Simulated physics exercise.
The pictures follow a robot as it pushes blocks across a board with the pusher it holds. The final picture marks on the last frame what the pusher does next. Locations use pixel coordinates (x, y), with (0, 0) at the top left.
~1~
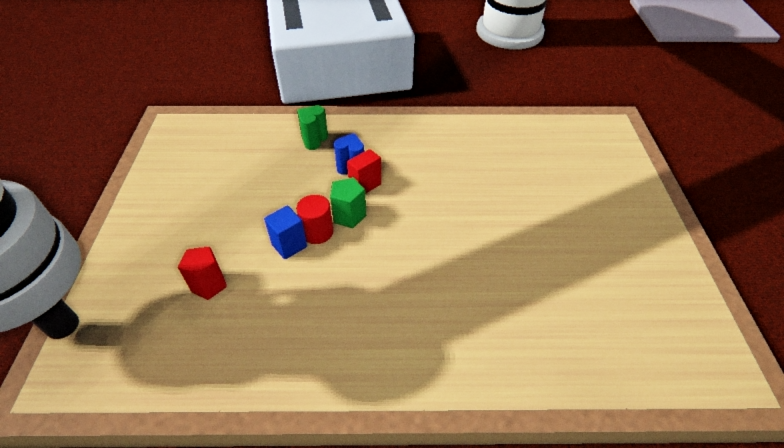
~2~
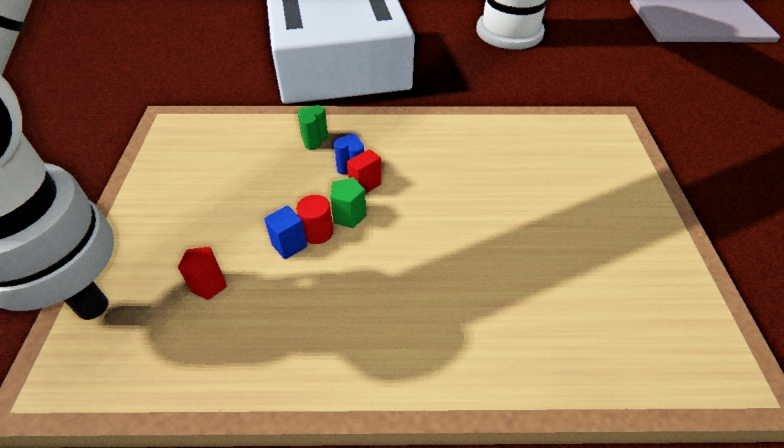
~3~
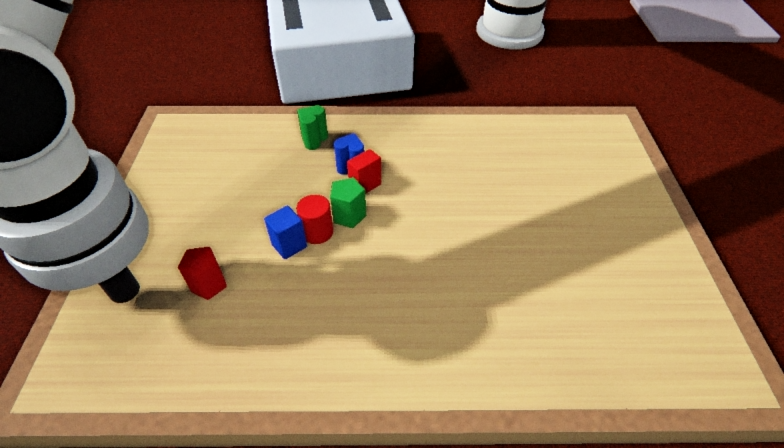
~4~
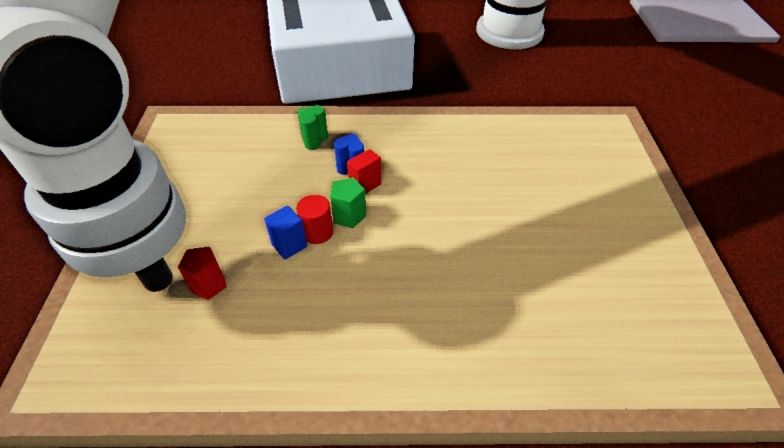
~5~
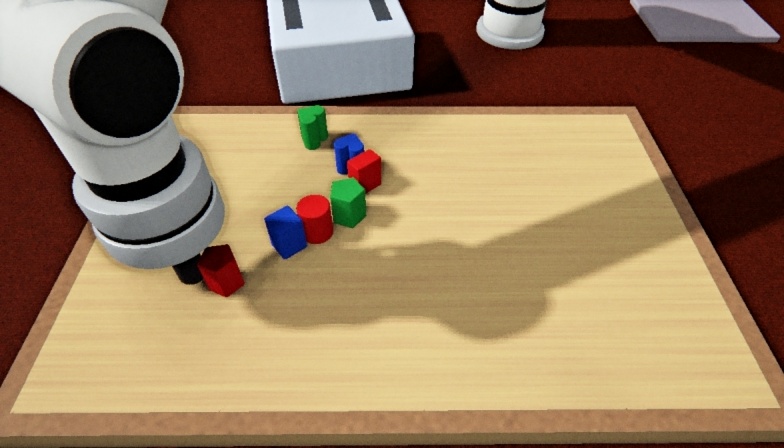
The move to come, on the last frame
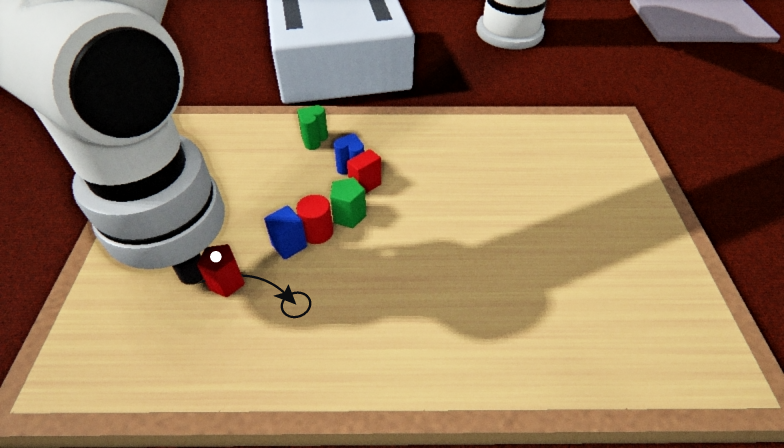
A robotic arm with a black tip slid in from the left across the wooden board and nudged the nearest red block slightly right, while the other colourful blocks stayed in place.
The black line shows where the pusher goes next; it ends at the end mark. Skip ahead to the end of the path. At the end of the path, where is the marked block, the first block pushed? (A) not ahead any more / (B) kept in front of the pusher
My pick is A.
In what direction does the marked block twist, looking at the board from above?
Counterclockwise from above.
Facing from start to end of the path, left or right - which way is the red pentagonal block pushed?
Toward the left.
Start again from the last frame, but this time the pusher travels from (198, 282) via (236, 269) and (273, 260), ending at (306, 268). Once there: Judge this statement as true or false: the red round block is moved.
The claim holds.
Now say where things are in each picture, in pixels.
In the first frame, tip of the pusher (63, 326), middles of tops, red pentagonal block (197, 259), blue four-sided block (283, 219).
In the second frame, pusher (93, 308), nothing pushed.
In the third frame, pusher (125, 292), nothing pushed.
In the fourth frame, pusher (159, 281), nothing pushed.
In the fifth frame, pusher (194, 274), red pentagonal block (216, 257), blue four-sided block (283, 219).
The line goes from (198, 282) by way of (237, 276) and (271, 283) to (296, 305); the dot is on the red pentagonal block.
What follows on the original path. One third of the way, pusher (234, 267); red pentagonal block (257, 253).
Two thirds of the way, pusher (268, 275); red pentagonal block (294, 254), turned 20° anticlockwise.
At the end, pusher (294, 296); red pentagonal block (309, 256), turned 45° anticlockwise; blue four-sided block unmoved.
